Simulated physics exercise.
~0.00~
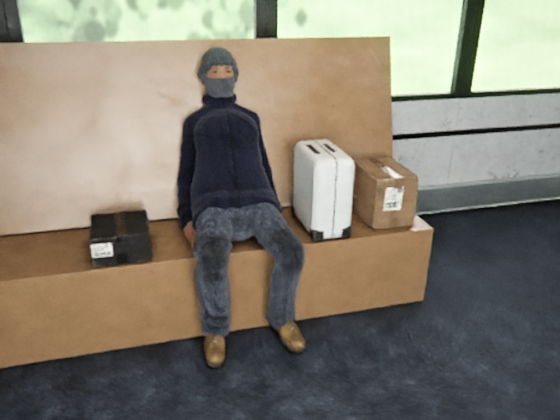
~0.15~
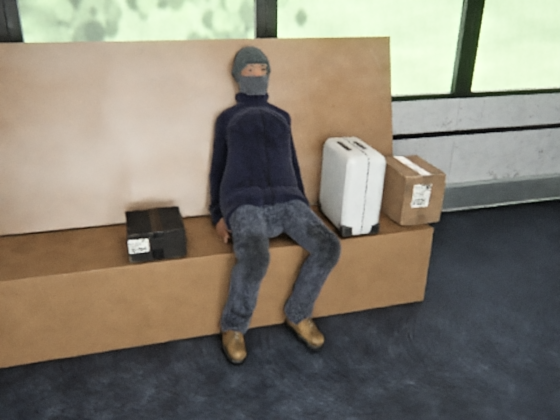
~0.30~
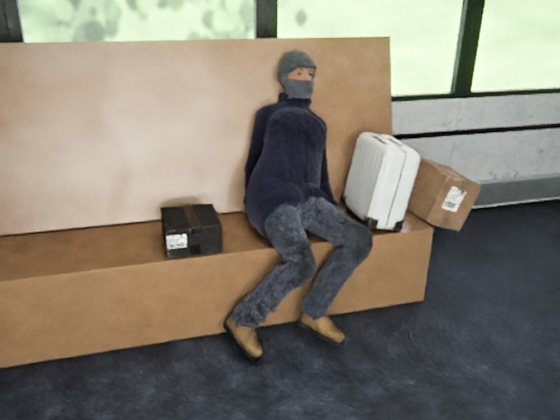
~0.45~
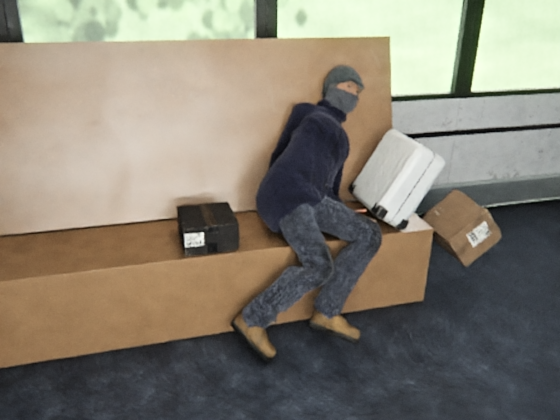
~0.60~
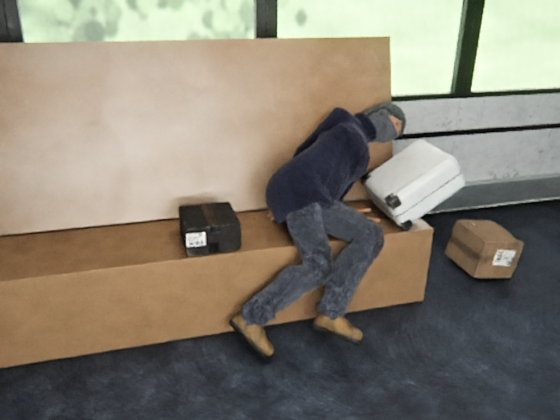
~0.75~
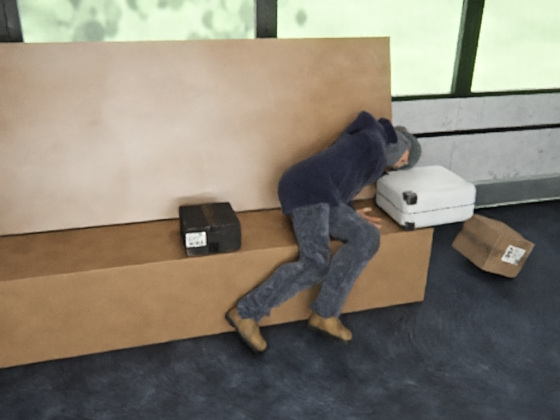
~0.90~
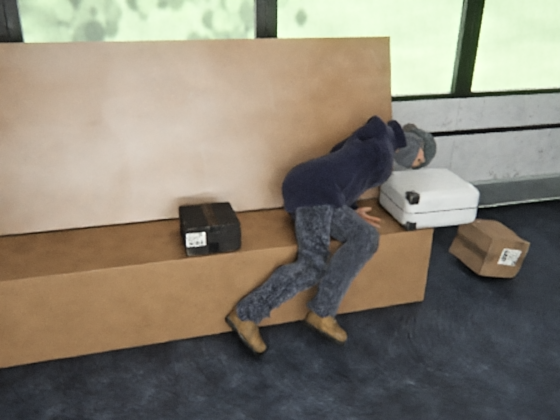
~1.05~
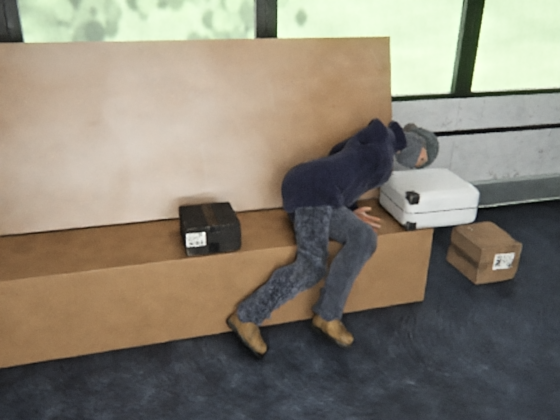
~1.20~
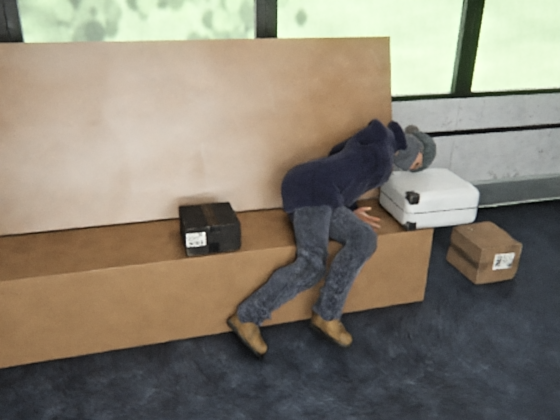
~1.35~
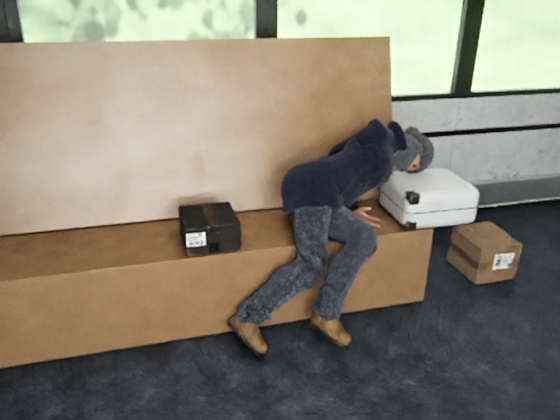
The footage shows a masked passenger sitting on a bench as the luggage slides right; a brown box tumbles to the floor, a white case tips over, and the passenger slumps sideways, ending with head against the case, which lies overhanging the bench end, while a black carton stays on.
